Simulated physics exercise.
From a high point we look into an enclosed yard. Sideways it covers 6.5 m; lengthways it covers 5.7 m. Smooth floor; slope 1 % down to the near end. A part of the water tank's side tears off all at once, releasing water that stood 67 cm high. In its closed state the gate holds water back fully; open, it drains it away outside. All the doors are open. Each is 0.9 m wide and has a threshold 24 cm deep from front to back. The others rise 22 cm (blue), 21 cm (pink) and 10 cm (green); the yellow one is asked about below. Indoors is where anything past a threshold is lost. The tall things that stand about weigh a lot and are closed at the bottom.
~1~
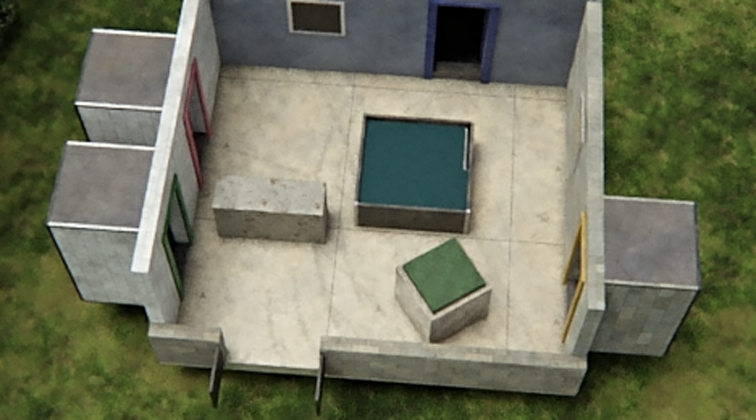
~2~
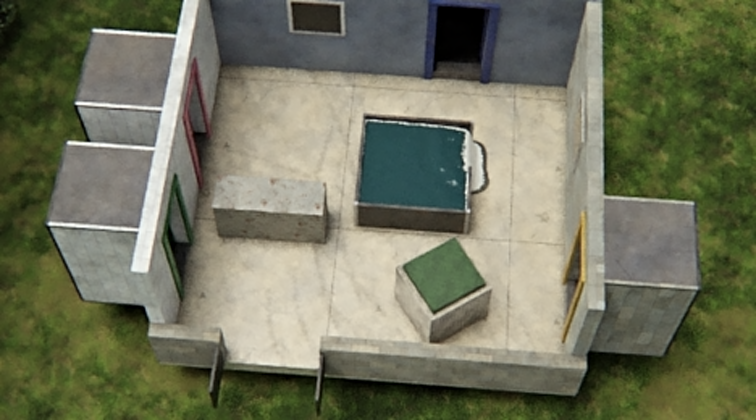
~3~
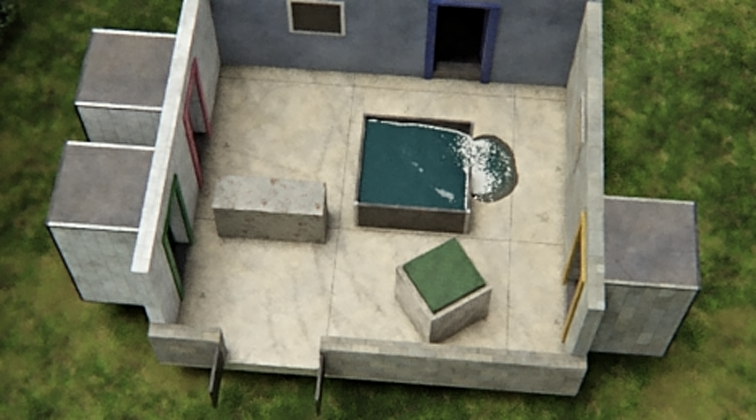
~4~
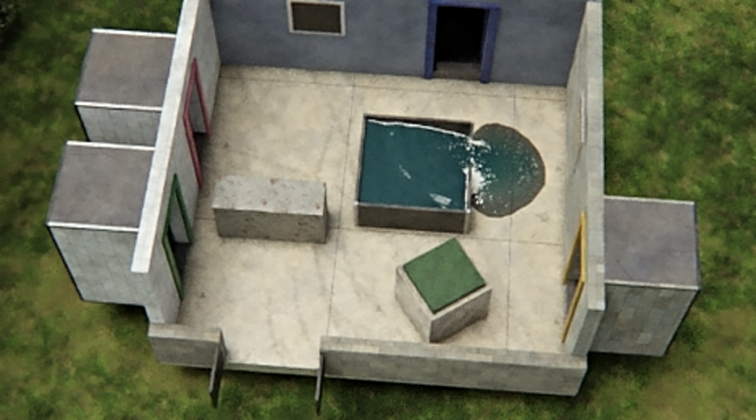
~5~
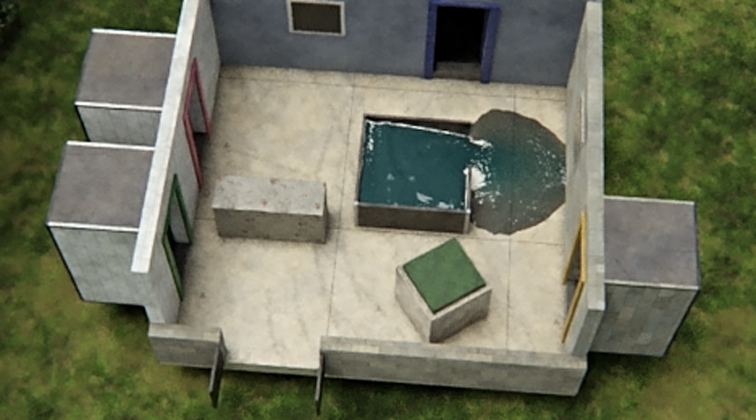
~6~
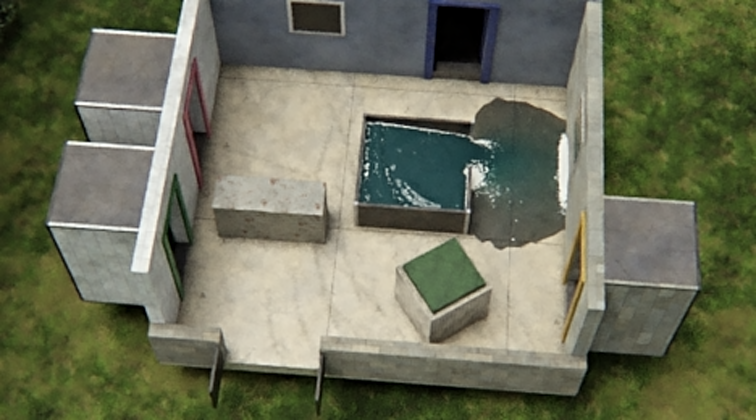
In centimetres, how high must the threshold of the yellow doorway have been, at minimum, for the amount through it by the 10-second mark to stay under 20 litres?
It must have been at least 10 cm high.
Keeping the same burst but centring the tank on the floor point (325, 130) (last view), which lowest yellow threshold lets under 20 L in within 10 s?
New minimum height: Approx. 16 cm.
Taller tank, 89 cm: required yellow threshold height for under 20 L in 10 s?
Roughly 14.0 centimetres would do it.
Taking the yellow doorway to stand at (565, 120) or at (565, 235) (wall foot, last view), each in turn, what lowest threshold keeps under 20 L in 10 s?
Roughly 25 cm, then roughly 12.0 cm.
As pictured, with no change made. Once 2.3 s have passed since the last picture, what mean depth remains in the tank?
Near 31 cm, averaged.
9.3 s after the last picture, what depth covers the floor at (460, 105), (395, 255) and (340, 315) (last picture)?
Ordered as asked: 3, 3, 3 cm.
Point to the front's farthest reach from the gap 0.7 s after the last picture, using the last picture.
Close to pixel (565, 304).
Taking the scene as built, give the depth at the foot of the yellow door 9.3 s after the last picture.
It works out to about 11.0 centimetres deep.
Then, 0.7 s after the last picture water covers 15 % of the floor, deepest (54 cm) near (566, 92); it has not reached the yellow door.
Then, 2.3 s after the last picture water covers 40 % of the floor, deepest (26 cm) near (566, 167); 6 cm at the yellow door, 0 litres in over its 22 cm threshold.
Then, 9.3 s after the last picture water covers 95 % of the floor, deepest (13 cm) near (174, 344); 11 cm at the yellow door, 0 litres in over its 22 cm threshold.
At the yellow door as built, the water peaked near 15 cm, 6.9 s after the last picture.
With a threshold of 9 cm, 27 litres would have come in within the 10 s; with 12 cm, 7 litres. So under 20 litres takes about 10 cm.
